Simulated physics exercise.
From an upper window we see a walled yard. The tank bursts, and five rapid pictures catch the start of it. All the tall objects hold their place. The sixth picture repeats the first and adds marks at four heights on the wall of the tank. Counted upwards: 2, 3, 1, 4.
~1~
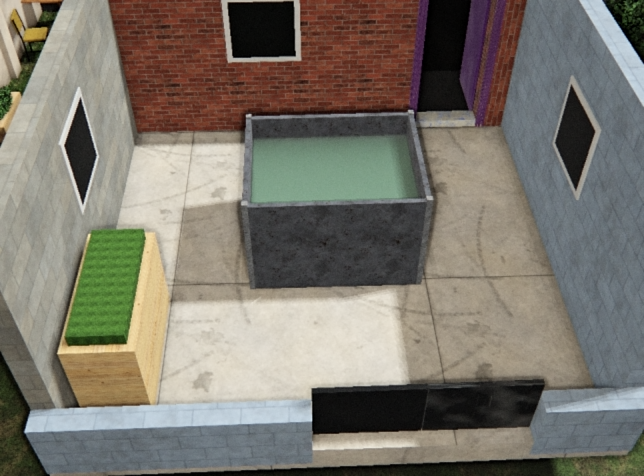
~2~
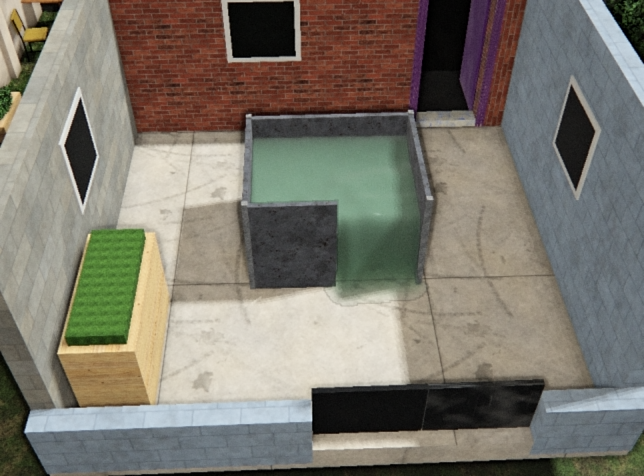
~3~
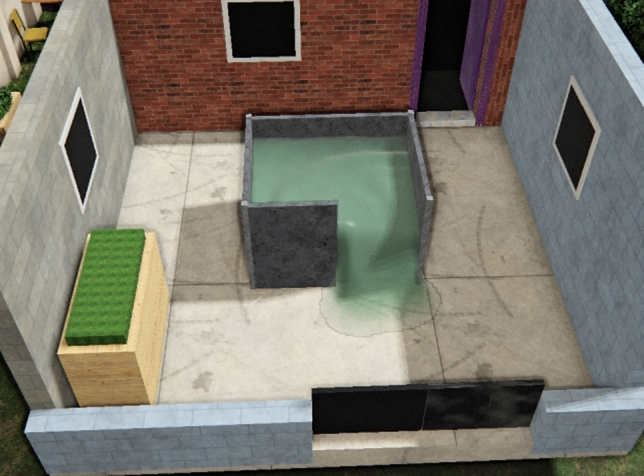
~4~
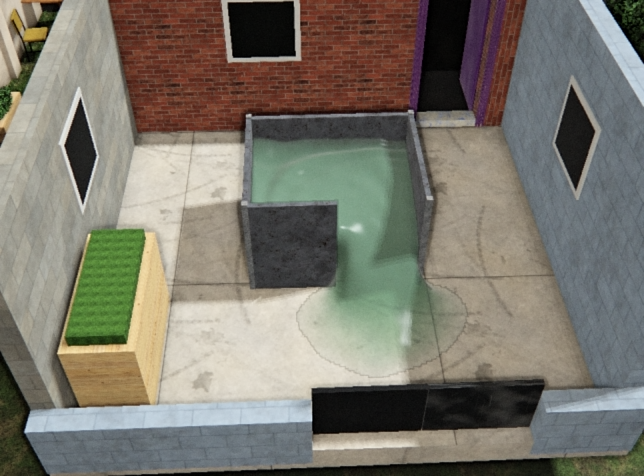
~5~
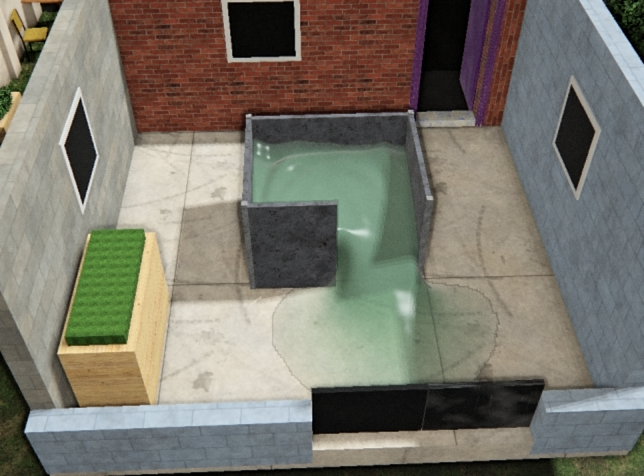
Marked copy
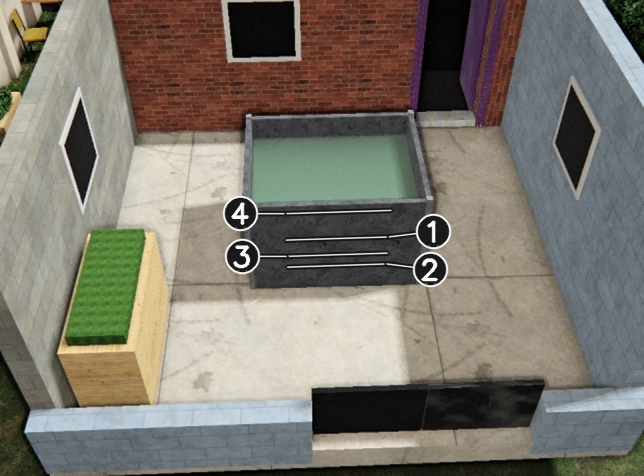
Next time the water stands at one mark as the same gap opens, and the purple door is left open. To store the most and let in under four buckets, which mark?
Use line 3.
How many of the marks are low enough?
Two of the four.
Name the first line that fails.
1.
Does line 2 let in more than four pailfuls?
No, that is safe.
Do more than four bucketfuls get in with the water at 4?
Yes, it does.
On the marked copy, 1 at (337, 238); 2 at (336, 265); 3 at (337, 254); 4 at (337, 212); from the bottom up 2, 3, 1, 4.
With 1, about 9 bucketfuls get in.
With 2, nothing gets over.
With 3, a splash gets over, under a bucket.
With 4, dozens of bucketfuls pour in.
